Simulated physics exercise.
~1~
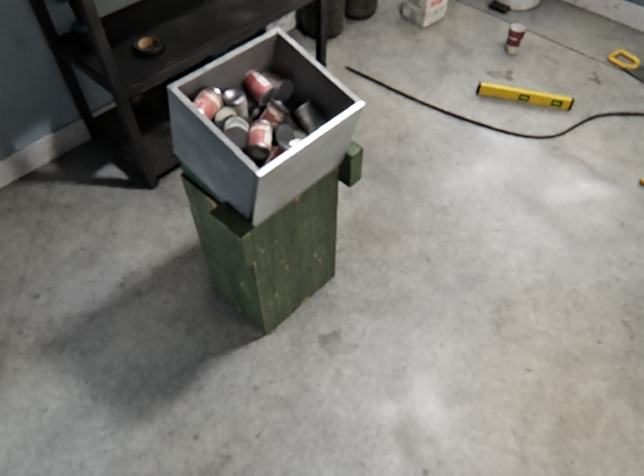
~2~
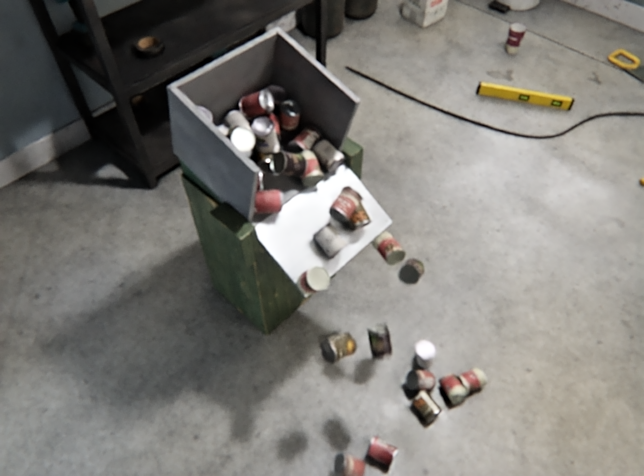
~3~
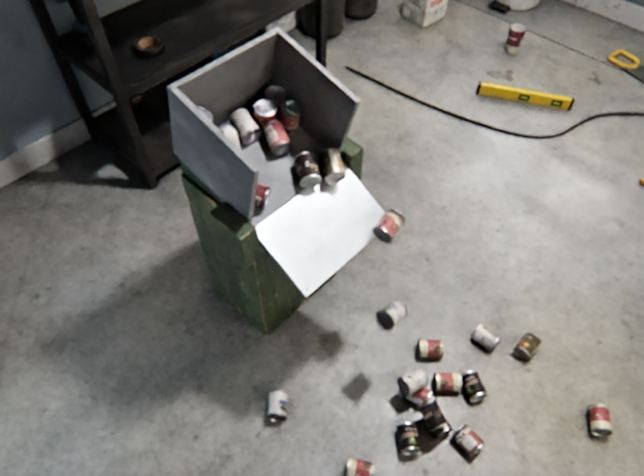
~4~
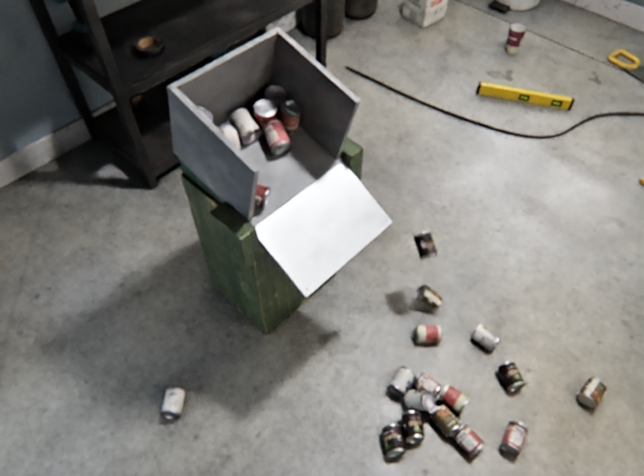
The front flap of a grey box full of small tins dropped open, and the tins tumbled down it onto the concrete floor, rolling and scattering until most had spilled out and only a small cluster remained inside the box.
